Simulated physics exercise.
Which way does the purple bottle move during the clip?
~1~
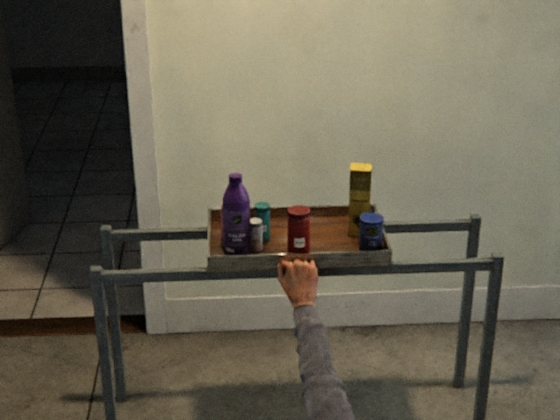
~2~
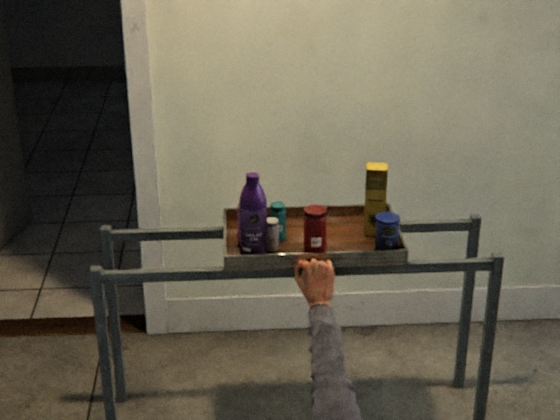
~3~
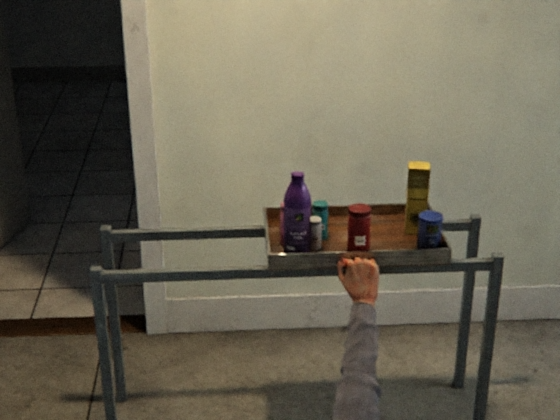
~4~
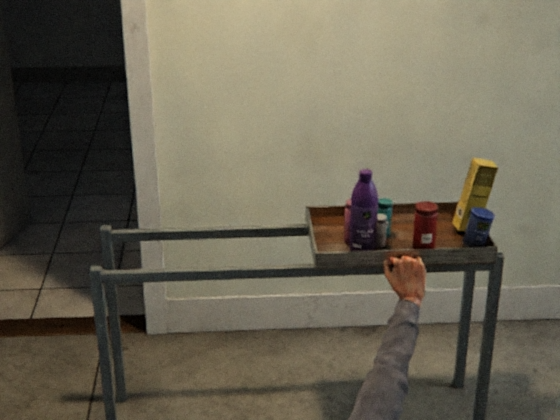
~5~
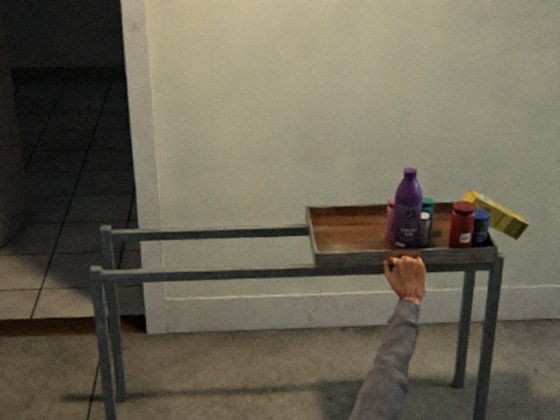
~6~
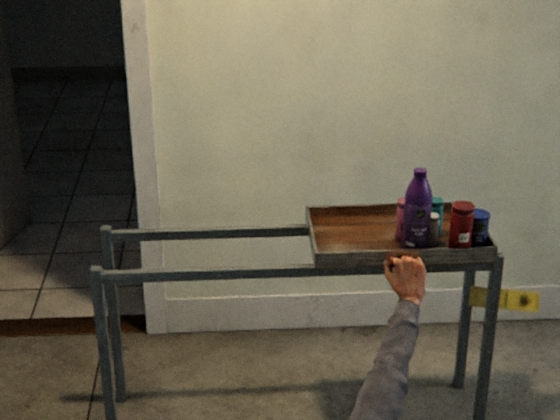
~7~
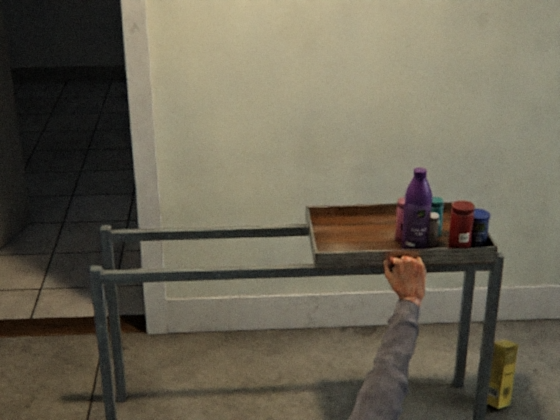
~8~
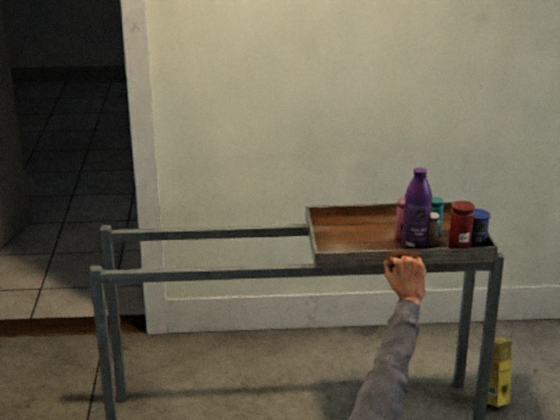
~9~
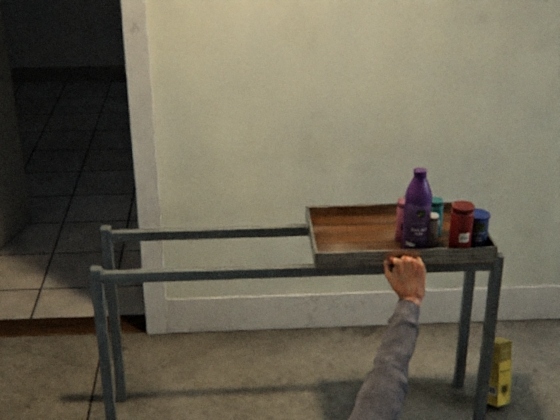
The purple bottle moves to the right, staying upright on the tray.
The video shows a hand sliding a tray of bottles, jars and a yellow carton rightward along a metal frame until it stops; the carton tips over the right edge and ends upright on the floor, while the other containers slide right and stay standing on the tray.
